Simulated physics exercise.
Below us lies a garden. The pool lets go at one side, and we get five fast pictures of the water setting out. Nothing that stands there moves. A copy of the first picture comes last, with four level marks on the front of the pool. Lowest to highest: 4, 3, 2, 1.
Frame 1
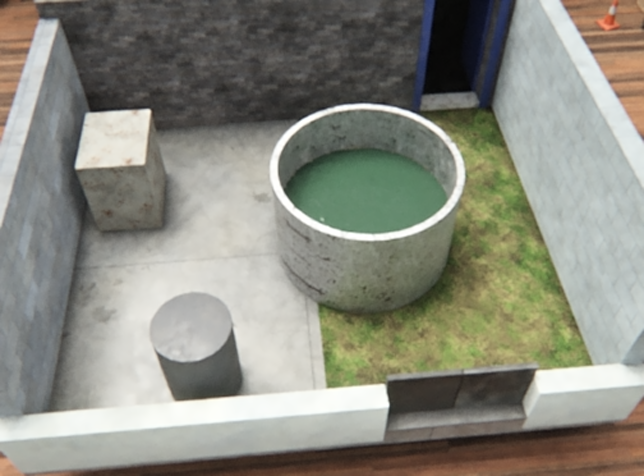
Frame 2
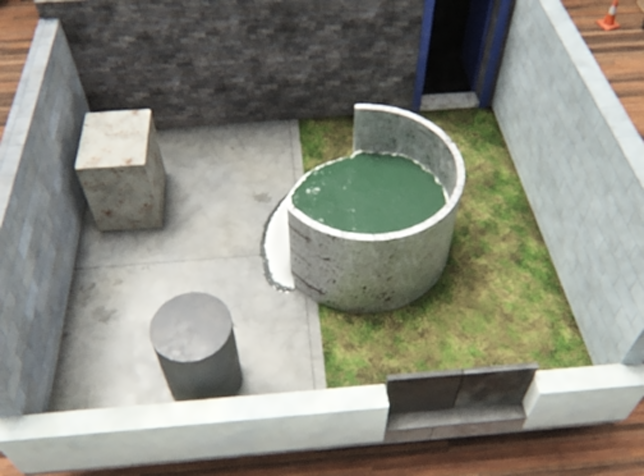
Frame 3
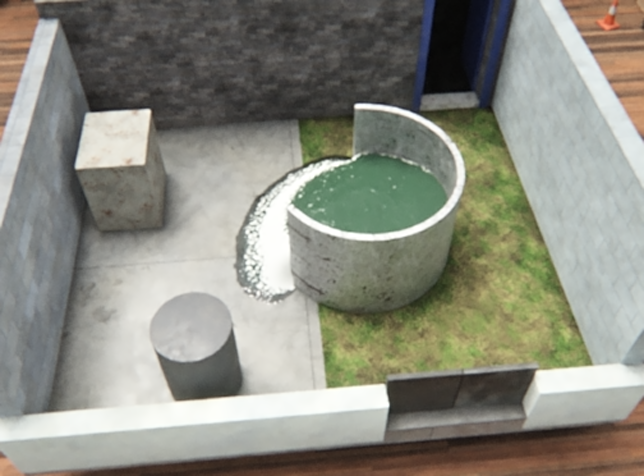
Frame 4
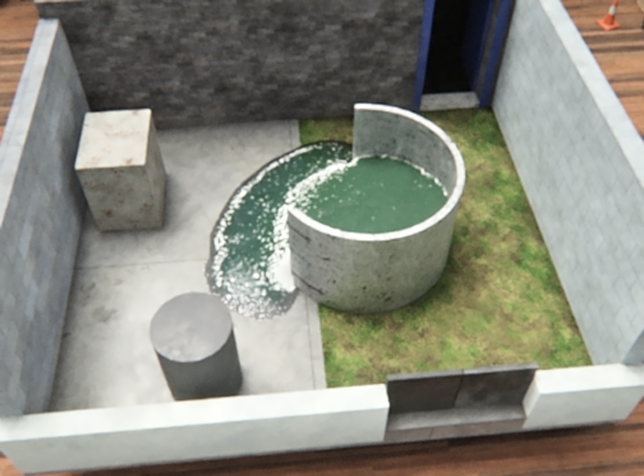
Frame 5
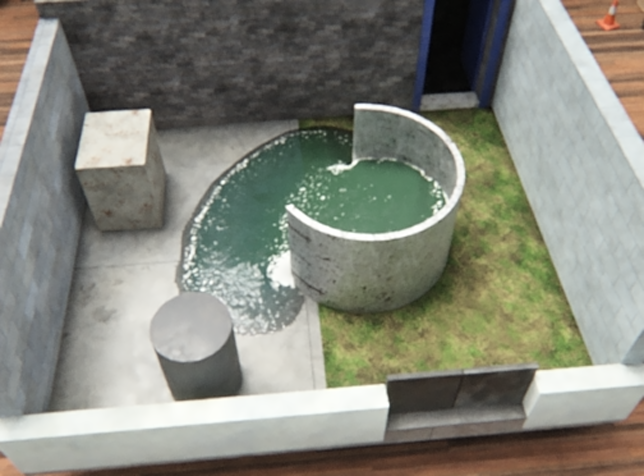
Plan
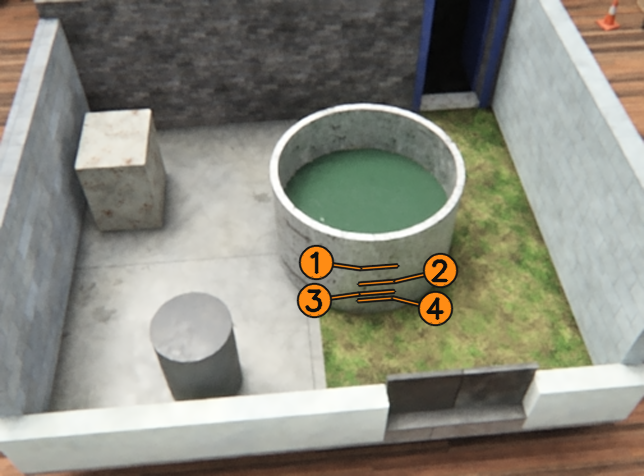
We see a walled garden with a round concrete pool of green water; the left part of its wall disappears, and water pours out through the gap, spreading in a widening, foam-flecked sheet across the grey paving.
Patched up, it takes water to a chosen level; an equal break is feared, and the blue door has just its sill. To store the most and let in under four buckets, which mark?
Mark 1 just does it.
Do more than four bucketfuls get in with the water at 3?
No, not at all.
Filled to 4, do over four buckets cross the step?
No, not at all.
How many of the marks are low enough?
All four.
On the marked copy, 1 at (378, 267); 2 at (377, 282); 3 at (376, 292); 4 at (375, 299); from the bottom up 4, 3, 2, 1.
With 1, a bucket or two gets in.
With 2, nothing gets over.
With 3, nothing gets over.
With 4, nothing gets over.
